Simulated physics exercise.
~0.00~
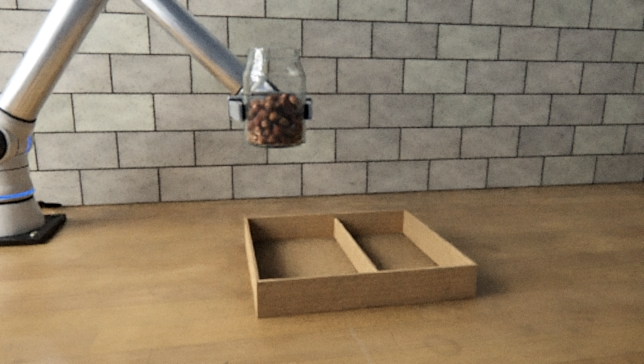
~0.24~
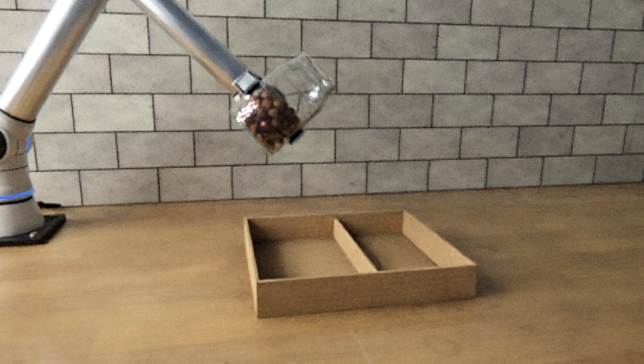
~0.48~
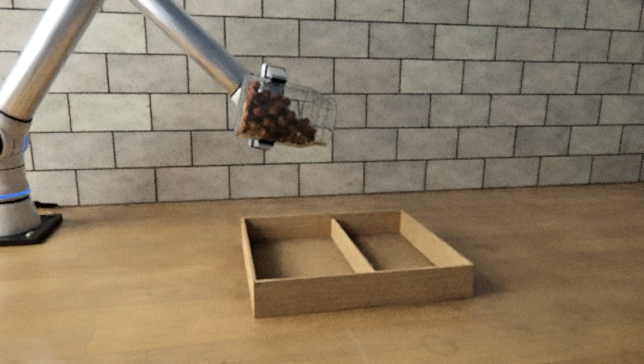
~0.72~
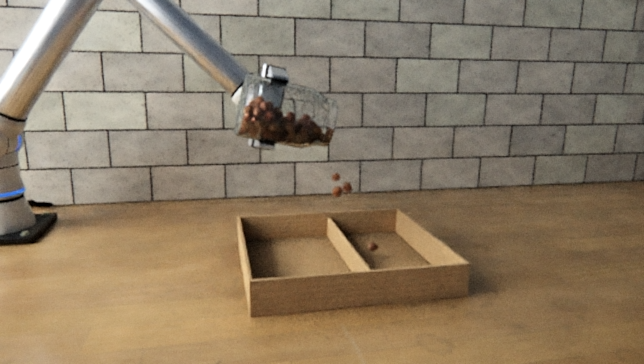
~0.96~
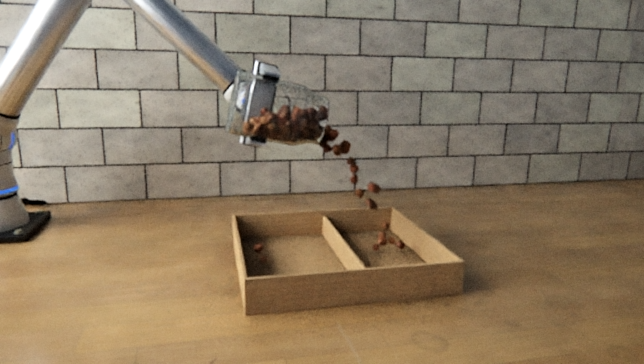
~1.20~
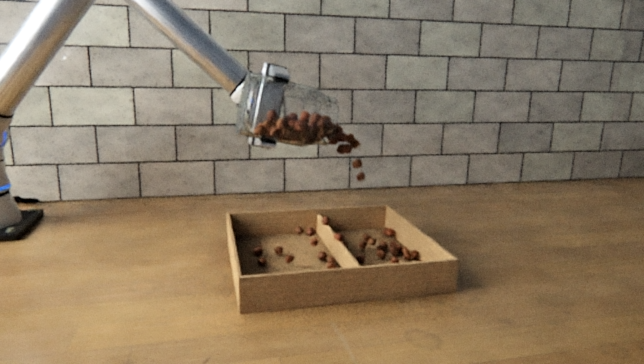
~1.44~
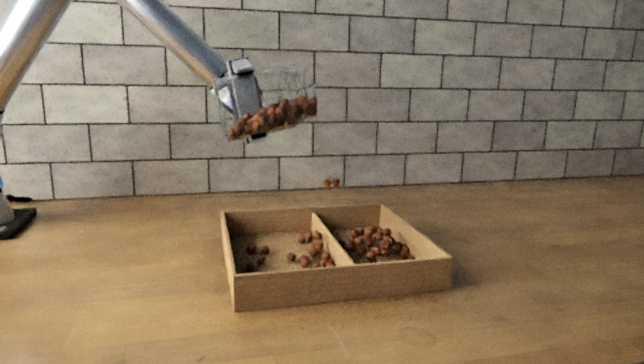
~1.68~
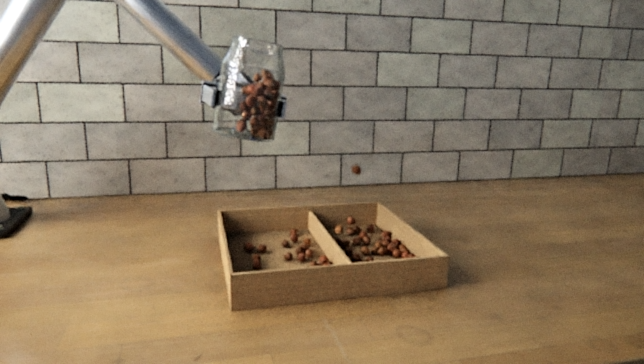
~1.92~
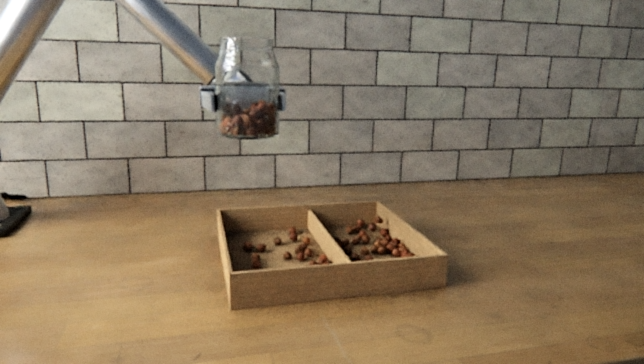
A robot arm tips a jar, spills hazelnuts into a divided tray, then rights it half-emptied.
